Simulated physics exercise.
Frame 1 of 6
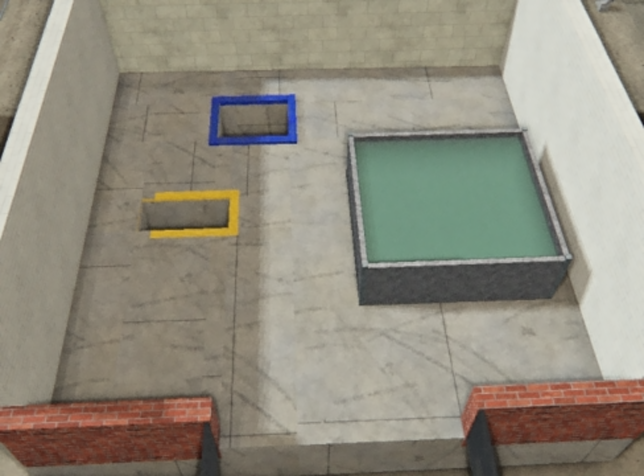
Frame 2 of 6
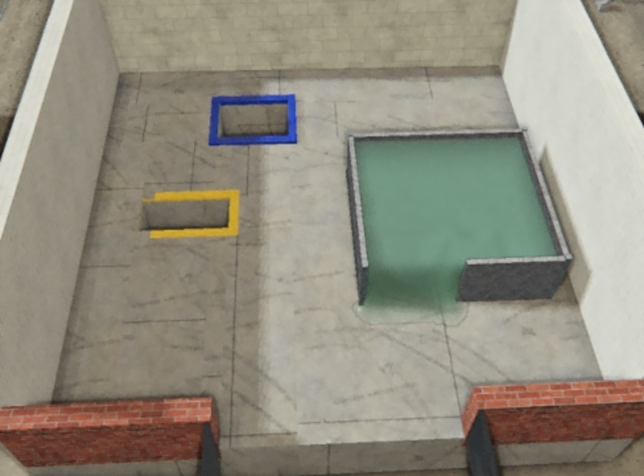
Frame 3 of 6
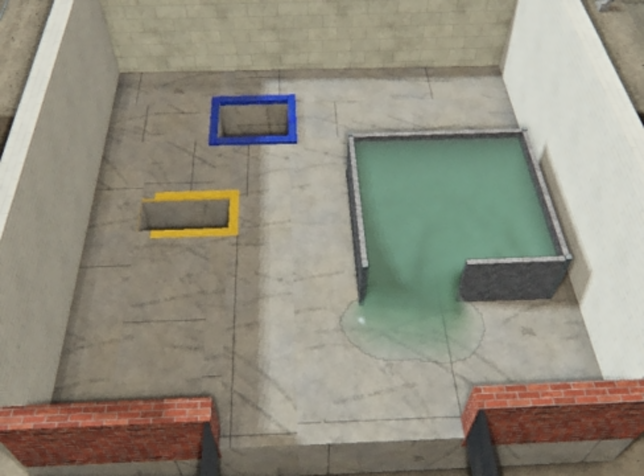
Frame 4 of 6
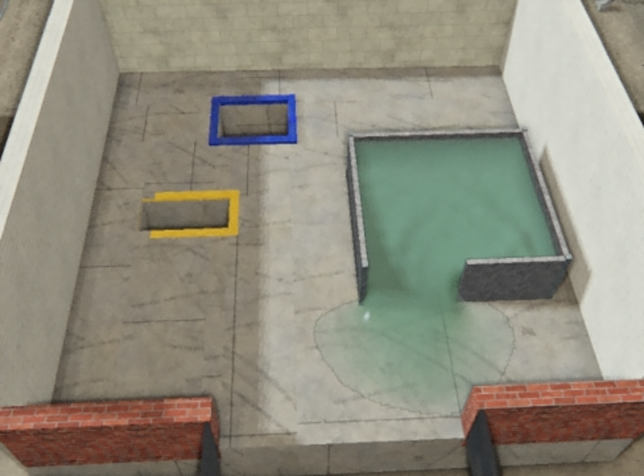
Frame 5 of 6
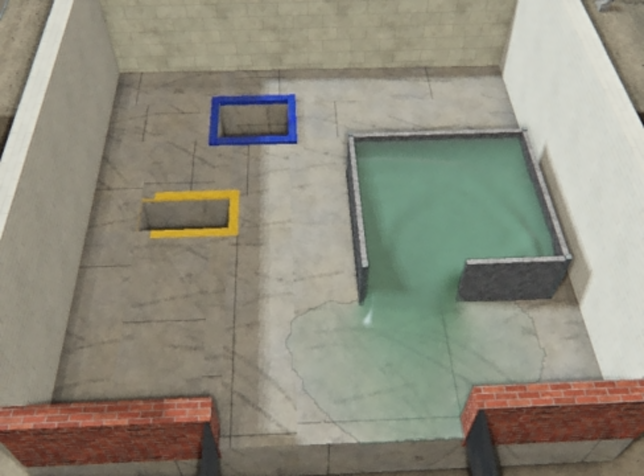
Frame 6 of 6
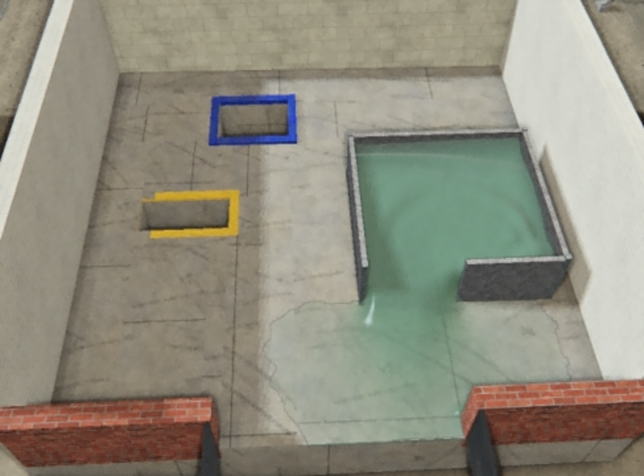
A walled concrete yard is seen from high above by a still camera, with pale walls at the sides and back. A blue-rimmed pit and a yellow-edged pit lie on the left, a dark-walled tank of green water stands on the right, and low red brick walls flank a front opening. Part of the tank's front wall gives way, and water pours through the gap, spreading forward and sideways across the slab.
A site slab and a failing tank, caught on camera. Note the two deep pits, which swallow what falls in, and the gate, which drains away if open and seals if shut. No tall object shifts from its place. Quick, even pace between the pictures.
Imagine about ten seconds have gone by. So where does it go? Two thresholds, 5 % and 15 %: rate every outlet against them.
Rating by outlet: Gate - above both, blue pit - below both, yellow pit - below both.
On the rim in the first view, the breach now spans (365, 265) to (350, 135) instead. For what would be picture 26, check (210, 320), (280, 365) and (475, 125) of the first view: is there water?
Going point by point: Waterlogged, waterlogged, left unwetted.
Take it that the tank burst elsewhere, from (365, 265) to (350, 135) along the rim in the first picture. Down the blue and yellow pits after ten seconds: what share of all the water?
For blue it's about 6 per cent, and for yellow about 40 per cent.
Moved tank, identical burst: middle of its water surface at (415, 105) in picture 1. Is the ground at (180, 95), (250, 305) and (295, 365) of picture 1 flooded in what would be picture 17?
Spot one unwetted, spot two wetted, spot three wetted.
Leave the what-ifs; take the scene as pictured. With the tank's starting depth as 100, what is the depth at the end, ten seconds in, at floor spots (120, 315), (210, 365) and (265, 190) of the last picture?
First 2, next 2, last 0 in a hundred.
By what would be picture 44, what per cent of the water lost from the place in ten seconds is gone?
80 per cent.
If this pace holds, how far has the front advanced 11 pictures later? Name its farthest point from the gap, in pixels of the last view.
Approximate pixel: (80, 431).
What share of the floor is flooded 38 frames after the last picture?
Roughly 40 percent, I'd say.
A moment on, water covers 15 % of the floor; the gate 10 %, the blue pit 0 %, the yellow pit 0 %.
Next, water covers 25 % of the floor; the gate 23 %, the blue pit 0 %, the yellow pit 0 %.
Then, water covers 30 % of the floor; the gate 37 %, the blue pit 0 %, the yellow pit 0 %.
Later, water covers 40 % of the floor; the gate 52 %, the blue pit 0 %, the yellow pit 0 %.
In the end, water covers 55 % of the floor; the gate 64 %, the blue pit 0 %, the yellow pit 1 %.
